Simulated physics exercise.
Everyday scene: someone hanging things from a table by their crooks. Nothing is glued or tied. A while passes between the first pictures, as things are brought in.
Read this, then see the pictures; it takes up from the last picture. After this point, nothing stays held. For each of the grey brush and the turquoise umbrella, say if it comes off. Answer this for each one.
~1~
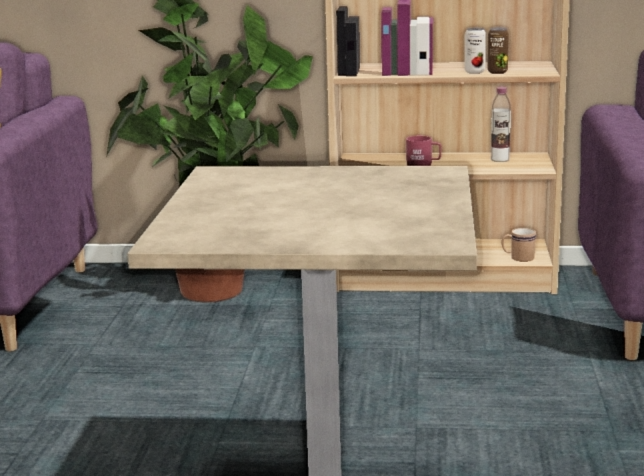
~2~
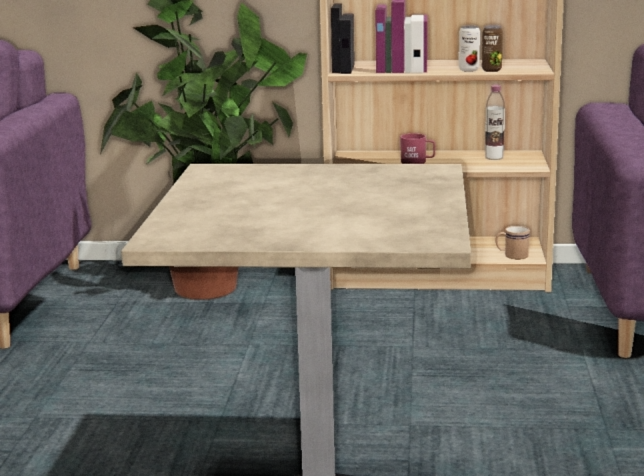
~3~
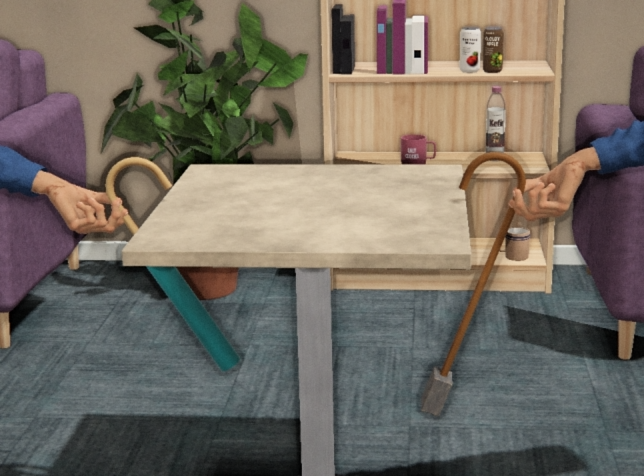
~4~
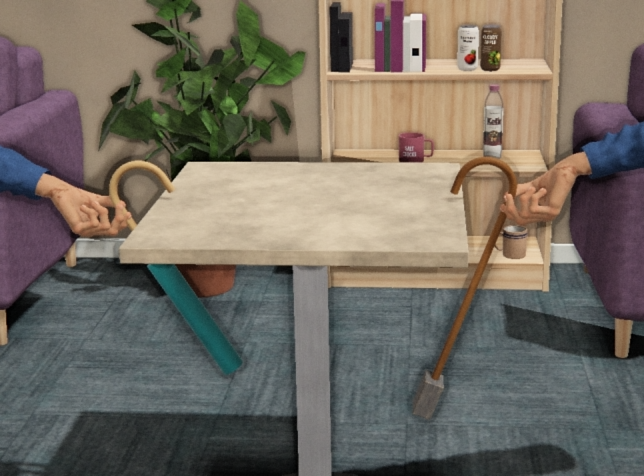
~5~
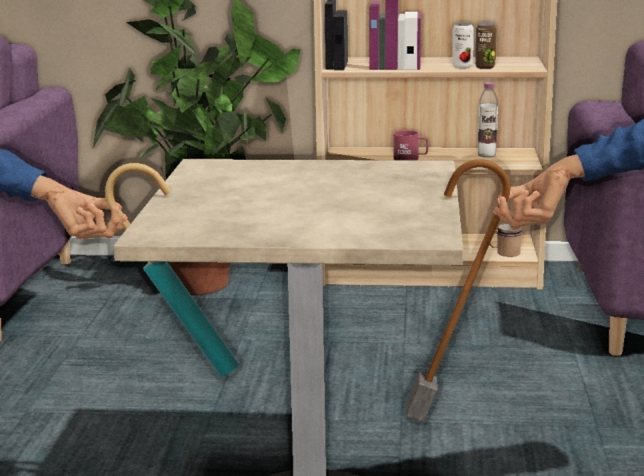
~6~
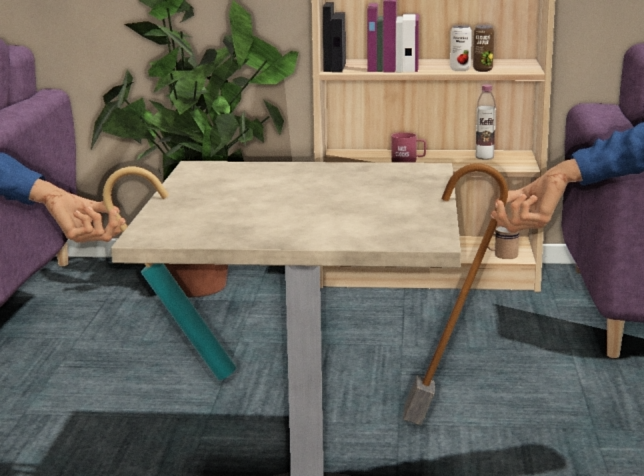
The grey brush stays on; the turquoise umbrella stays on.
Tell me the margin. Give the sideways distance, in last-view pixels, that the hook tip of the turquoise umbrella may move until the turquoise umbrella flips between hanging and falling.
It takes a move of some 16 pixels to the left.
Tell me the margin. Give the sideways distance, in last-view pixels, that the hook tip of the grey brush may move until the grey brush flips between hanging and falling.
Shift it right by around 12 pixels.
Then, 0.28 s later than the last frame, grey brush at rest near (439, 293); turquoise umbrella at rest near (181, 272).
When it is over, the grey brush hangs from the table, near (440, 293); the turquoise umbrella hangs from the table, near (182, 272).
